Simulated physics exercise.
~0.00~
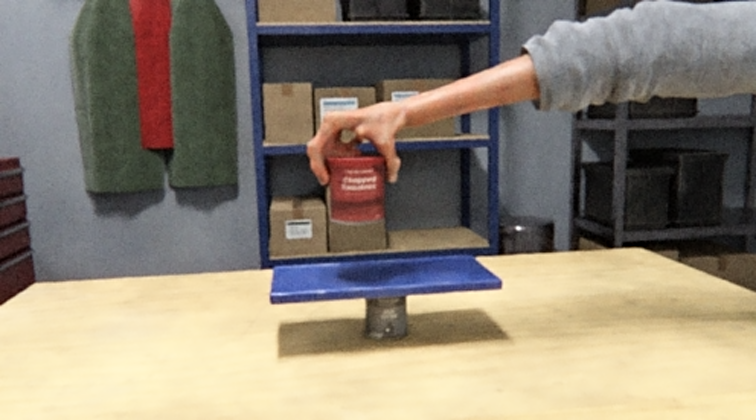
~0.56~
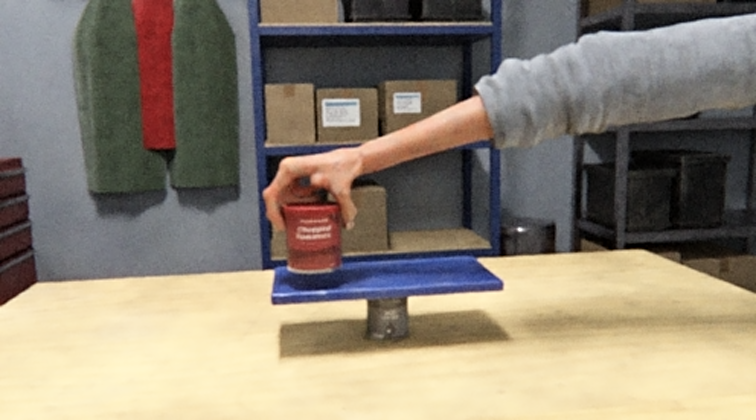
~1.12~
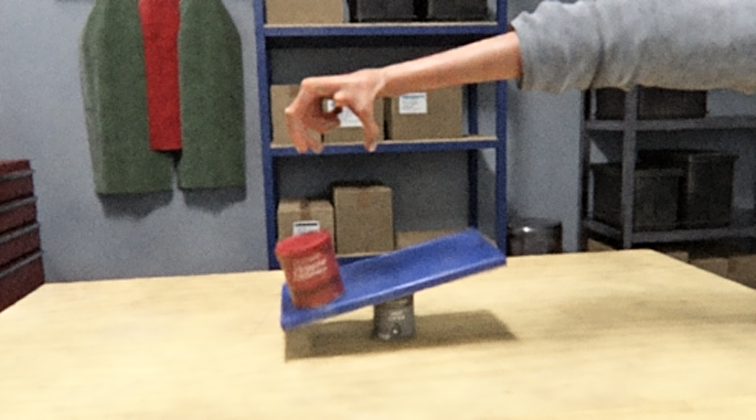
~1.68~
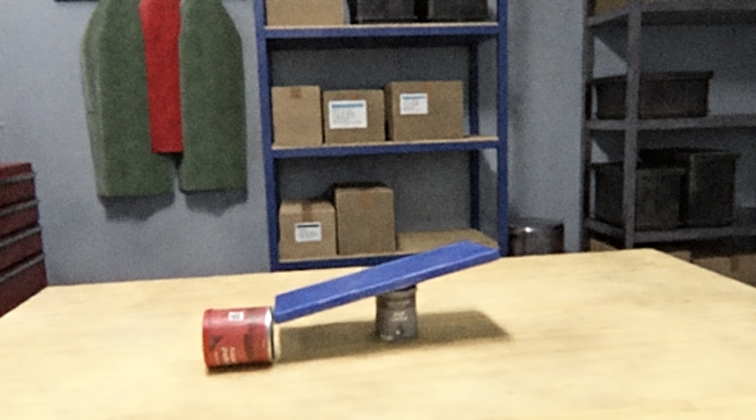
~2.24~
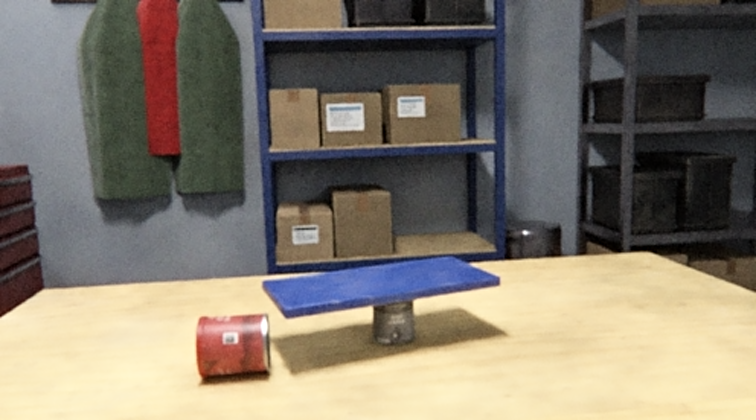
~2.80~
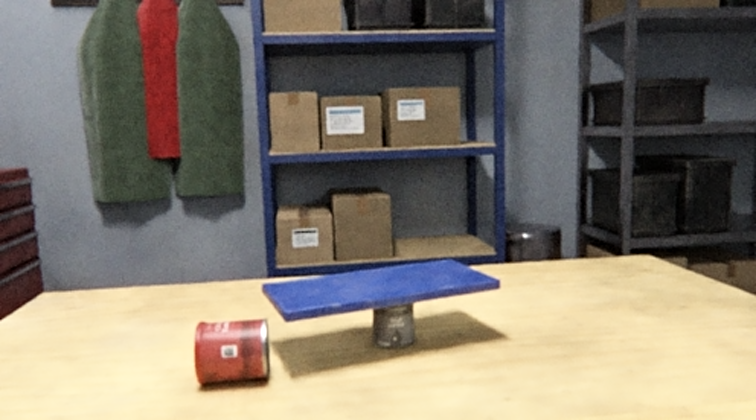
On a table, a hand sets a red tin on a blue lid, which tips it off.
